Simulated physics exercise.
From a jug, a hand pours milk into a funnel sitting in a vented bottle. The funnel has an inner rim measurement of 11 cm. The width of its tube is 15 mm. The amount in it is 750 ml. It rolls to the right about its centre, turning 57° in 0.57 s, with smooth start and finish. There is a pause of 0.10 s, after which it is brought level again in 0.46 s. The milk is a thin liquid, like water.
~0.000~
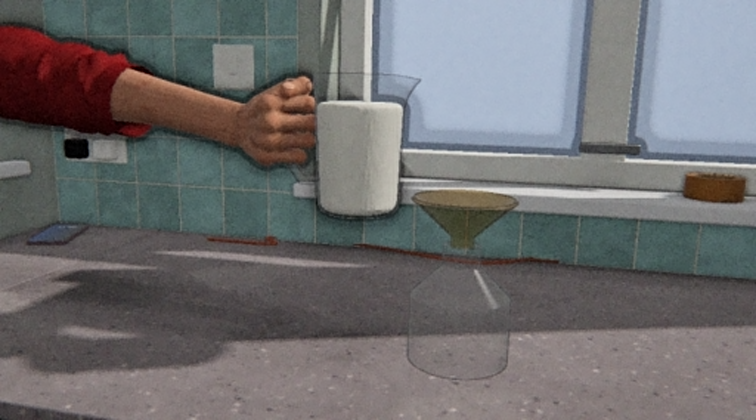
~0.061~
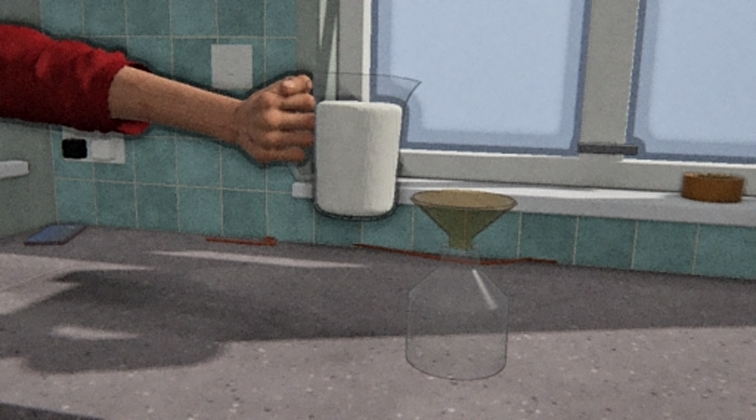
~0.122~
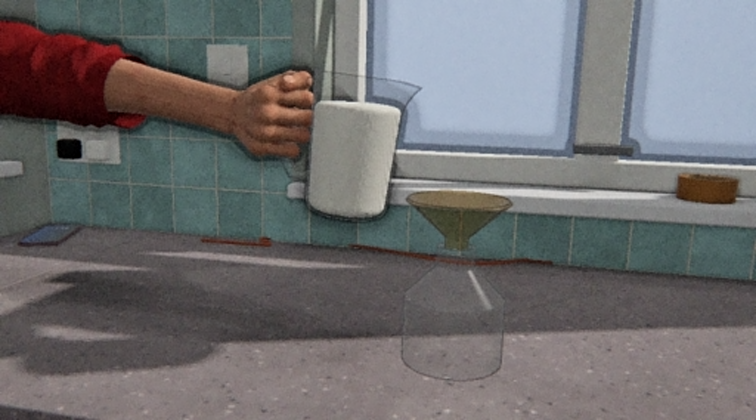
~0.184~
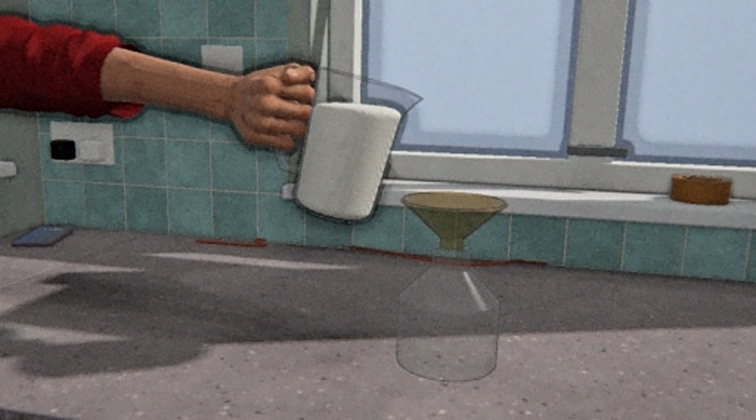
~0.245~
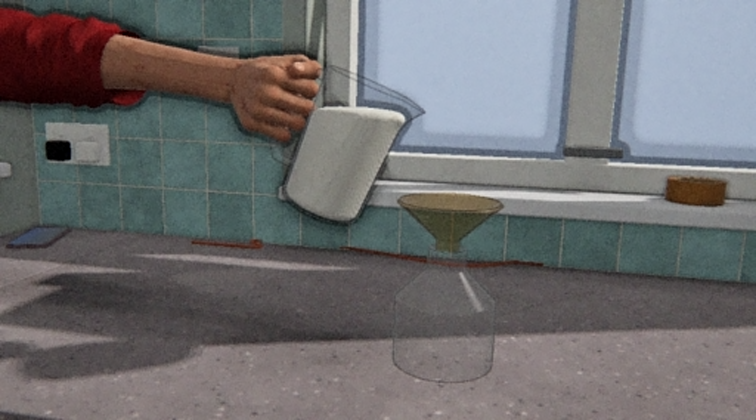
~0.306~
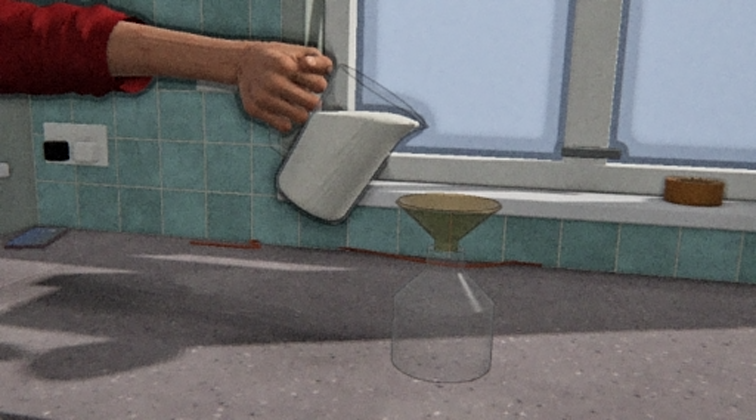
A clear jug of milk, held by a hand in a red sleeve, tilted slowly and then more steeply to the right, its milk nearing the lip above a funnel in a clear bottle.
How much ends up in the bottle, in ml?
About 100 ml.
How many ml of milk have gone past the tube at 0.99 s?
That comes to about 30 ml.
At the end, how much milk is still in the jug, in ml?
Roughly 590 ml.
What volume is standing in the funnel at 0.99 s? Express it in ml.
Reading: Approx. 70 ml.
Then, 0.51 s in, the tilt is 56° and 0 ml has passed the tube, 15 ml is in the funnel, 705 ml in the jug and 0 ml has missed.
Then, 0.66 s in, the tilt is 57° and 10 ml has passed the tube, 50 ml is in the funnel, 640 ml in the jug and 0 ml has missed.
Then, 0.82 s in, the tilt is 43° and 25 ml has passed the tube, 50 ml is in the funnel, 595 ml in the jug and 15 ml has missed.
Then, 0.99 s in, the tilt is 12° and 30 ml has passed the tube, 70 ml is in the funnel, 590 ml in the jug and 50 ml has missed.
Finally, 105 ml has passed the tube, 0 ml is in the funnel, 590 ml in the jug and 60 ml has missed.
